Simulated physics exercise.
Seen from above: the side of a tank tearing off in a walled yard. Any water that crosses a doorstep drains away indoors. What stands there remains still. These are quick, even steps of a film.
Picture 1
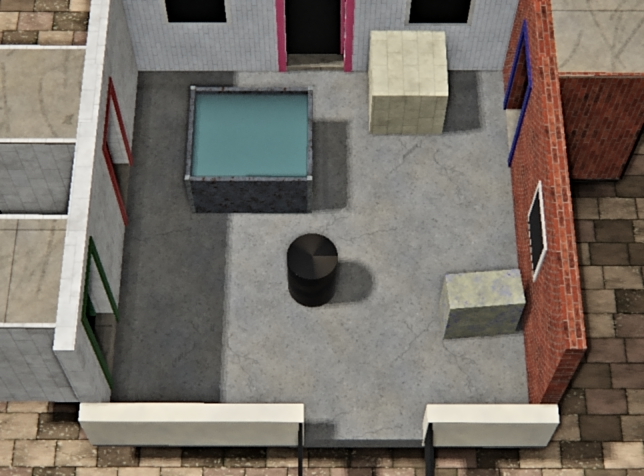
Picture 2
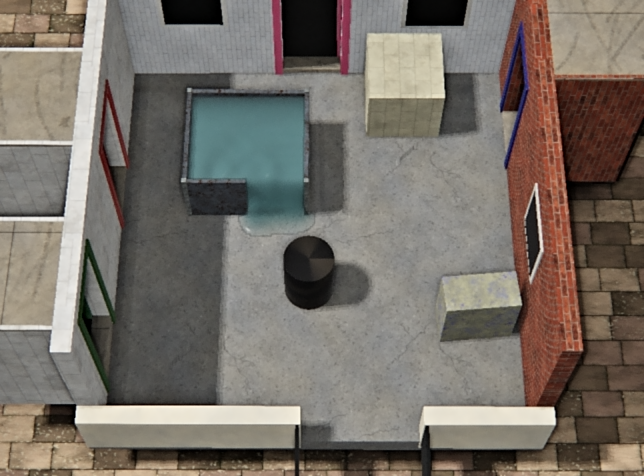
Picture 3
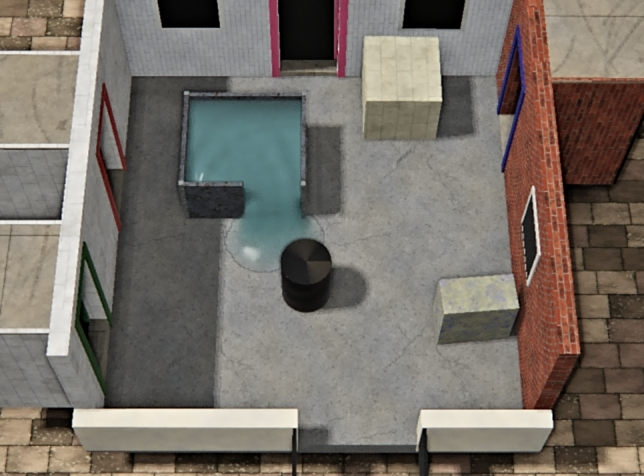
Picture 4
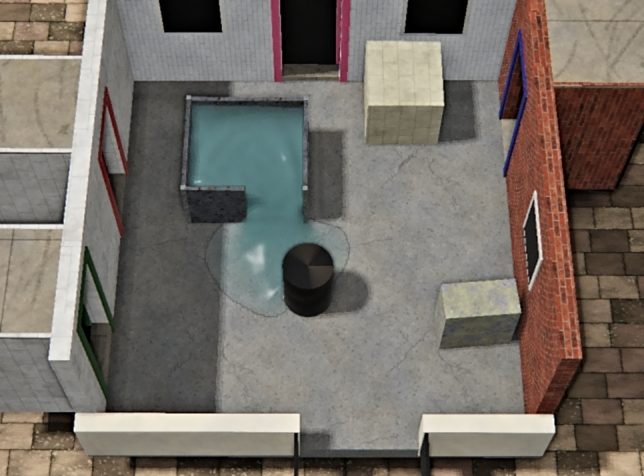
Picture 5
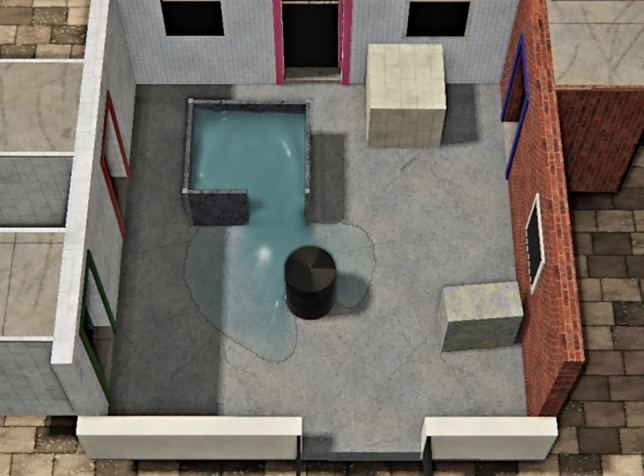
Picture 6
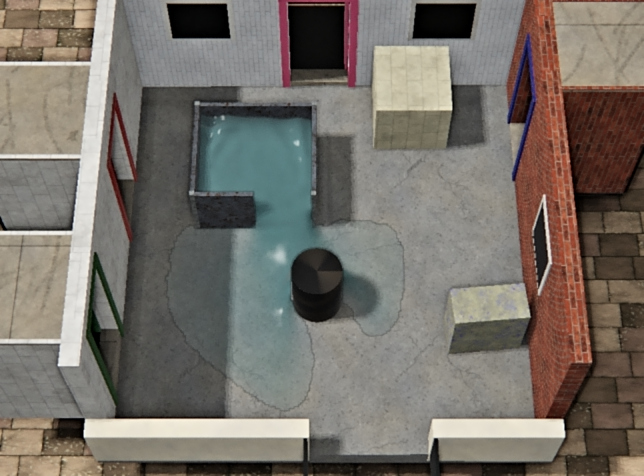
In a walled yard seen from above, part of a tank's near side gave way, and blue-green water poured out, spread across the grey floor and flowed around both sides of a dark barrel.
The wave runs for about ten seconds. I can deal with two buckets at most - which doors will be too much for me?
Here is how it goes: The green door will be manageable; the pink door will be manageable; the blue door will be too much; the red door will be manageable.
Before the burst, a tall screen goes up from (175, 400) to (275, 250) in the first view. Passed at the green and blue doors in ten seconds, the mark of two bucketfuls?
The green door falls short, the blue door exceeds it.
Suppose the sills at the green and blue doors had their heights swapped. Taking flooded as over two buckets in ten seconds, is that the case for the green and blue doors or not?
My answer: At green the door breaks the threshold, at blue the door misses the threshold.
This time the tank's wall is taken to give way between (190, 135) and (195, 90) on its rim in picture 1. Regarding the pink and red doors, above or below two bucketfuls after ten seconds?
Outcome - pink door breaks the threshold, red door breaks the threshold.
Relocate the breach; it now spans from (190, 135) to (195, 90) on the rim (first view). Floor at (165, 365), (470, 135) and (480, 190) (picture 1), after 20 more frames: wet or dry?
In turn: Inundated, then untouched, then untouched.
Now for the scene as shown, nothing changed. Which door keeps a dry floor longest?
I'd go with the door marked pink.
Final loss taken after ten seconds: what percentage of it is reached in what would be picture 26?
Working it through, I arrive at 20 per cent.
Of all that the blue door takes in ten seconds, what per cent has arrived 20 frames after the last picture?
Near 0 per cent, give or take.
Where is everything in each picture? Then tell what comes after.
The first frame shows still water in the open tank at (250, 136).
In the second frame, water pours out at (276, 202) and has run to (311, 217).
In the third frame, the front is at (258, 267), out from the gap at (273, 206).
In the fourth frame, water pours out at (275, 211) and has run to (263, 310).
In the fifth frame, the front is at (278, 356), out from the gap at (277, 214).
In the sixth frame, the front is at (293, 399), out from the gap at (284, 216).
A moment on, water covers 40 % of the floor; the green door wet at the sill, nothing in, the pink door not reached, the blue door not reached, the red door not reached.
Next, water covers 55 % of the floor; the green door wet at the sill, nothing in, the pink door not reached, the blue door not reached, the red door not reached.
Then, water covers 65 % of the floor; the green door wet at the sill, nothing in, the pink door not reached, the blue door wet at the sill, nothing in, the red door wet at the sill, nothing in.
Later, water covers 90 % of the floor; the green door wet at the sill, nothing in, the pink door not reached, the blue door under two buckets in, the red door wet at the sill, nothing in.
In the end, water covers 95 % of the floor; the green door wet at the sill, nothing in, the pink door wet at the sill, nothing in, the blue door over two buckets in, the red door wet at the sill, nothing in.
